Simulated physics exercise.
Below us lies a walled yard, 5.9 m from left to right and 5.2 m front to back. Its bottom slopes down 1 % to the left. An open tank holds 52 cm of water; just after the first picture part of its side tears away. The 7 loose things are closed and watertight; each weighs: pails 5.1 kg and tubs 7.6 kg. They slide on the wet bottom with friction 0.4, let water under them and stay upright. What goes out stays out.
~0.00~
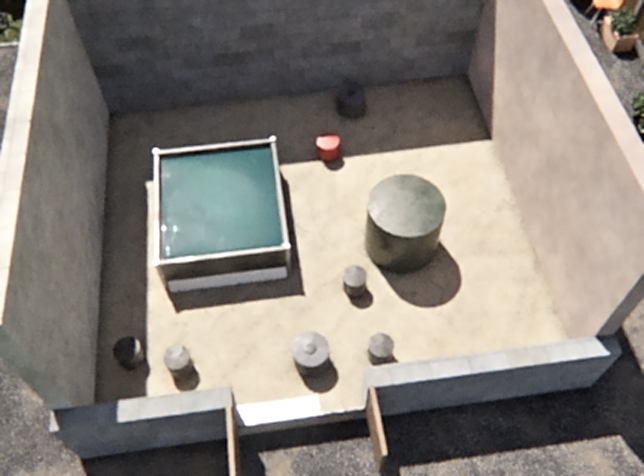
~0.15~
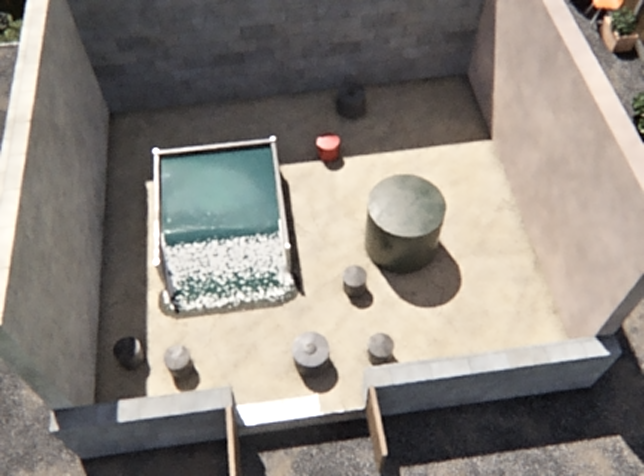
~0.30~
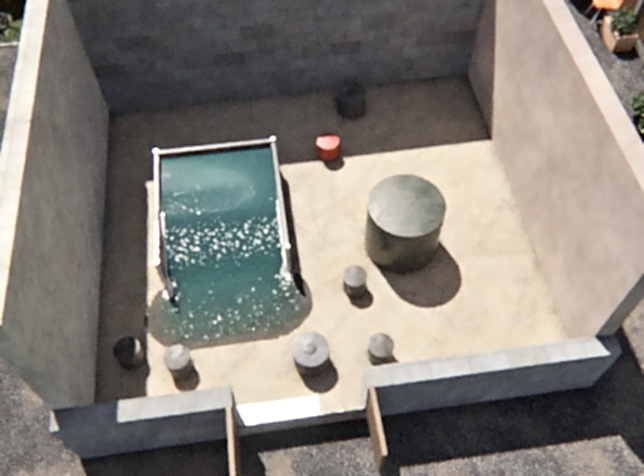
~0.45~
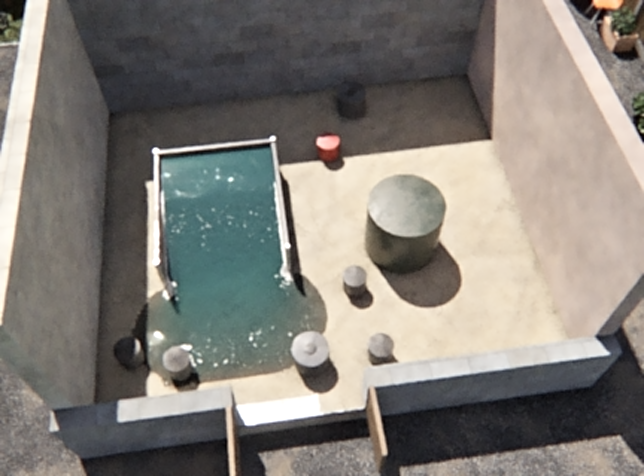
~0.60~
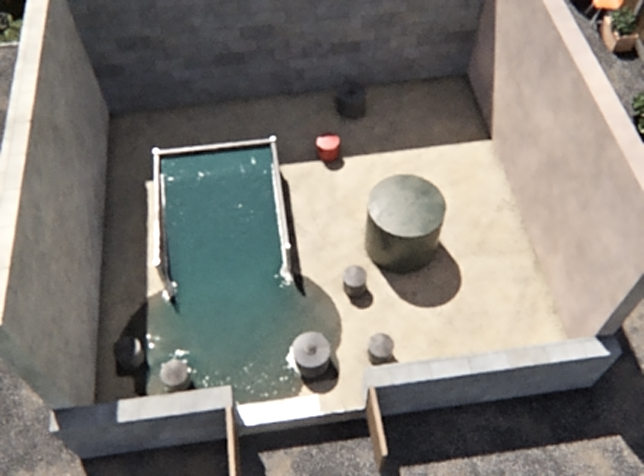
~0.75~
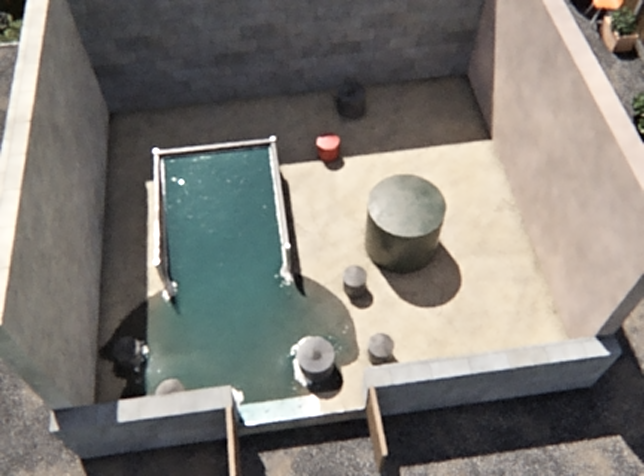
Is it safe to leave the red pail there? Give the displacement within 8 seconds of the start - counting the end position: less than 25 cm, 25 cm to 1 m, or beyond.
Red pail stays put.
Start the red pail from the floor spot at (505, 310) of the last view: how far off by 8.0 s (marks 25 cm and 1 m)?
It barely shifts.
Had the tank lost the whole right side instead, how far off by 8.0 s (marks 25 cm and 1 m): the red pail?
In that case the red pail gets carried off.
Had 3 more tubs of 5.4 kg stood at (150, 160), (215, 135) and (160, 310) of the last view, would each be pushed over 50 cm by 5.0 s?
In that order: Past it, less, more.
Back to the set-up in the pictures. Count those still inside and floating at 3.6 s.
2 of them.
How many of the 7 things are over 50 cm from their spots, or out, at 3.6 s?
By then 4.
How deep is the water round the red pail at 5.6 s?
Roughly 0 cm.
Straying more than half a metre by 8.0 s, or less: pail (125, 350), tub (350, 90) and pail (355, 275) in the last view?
In that order: Past it, less, short of it.
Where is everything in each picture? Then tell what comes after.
The first frame shows the red pail at (328, 141), on the bottom; water covers 2.8 m2; 0 of 7 have shifted.
The second frame shows the red pail at (328, 141), on the bottom; 3.6 m2 under water; 0 of 7 have shifted.
The third frame shows the red pail at (328, 141) rests on the ground; 4.6 m2 under water; 0 of 7 have shifted.
The fourth frame shows the red pail at (328, 141), on the bottom; water covers 5.6 m2; 0 of 7 have shifted.
The fifth frame shows the red pail at (328, 141), on the bottom; water covers 6.6 m2; 1 of 7 have shifted.
The sixth frame shows the red pail at (328, 141) rests on the ground; water covers 7.4 m2; 2 of 7 have shifted.
After 1.6 s the red pail is near (328, 141), 0.0 m from its start, aground; 1 of 7 are out; 2 afloat.
After 3.6 s the red pail is near (328, 141), 0.0 m from its start, aground; 1 of 7 are out; 2 afloat.
After 5.6 s the red pail is near (328, 141), 0.0 m from its start, aground; 1 of 7 are out; 2 afloat.
After 8.0 s the red pail is near (328, 141), 0.0 m from its start, aground; 1 of 7 are out; 0 afloat.
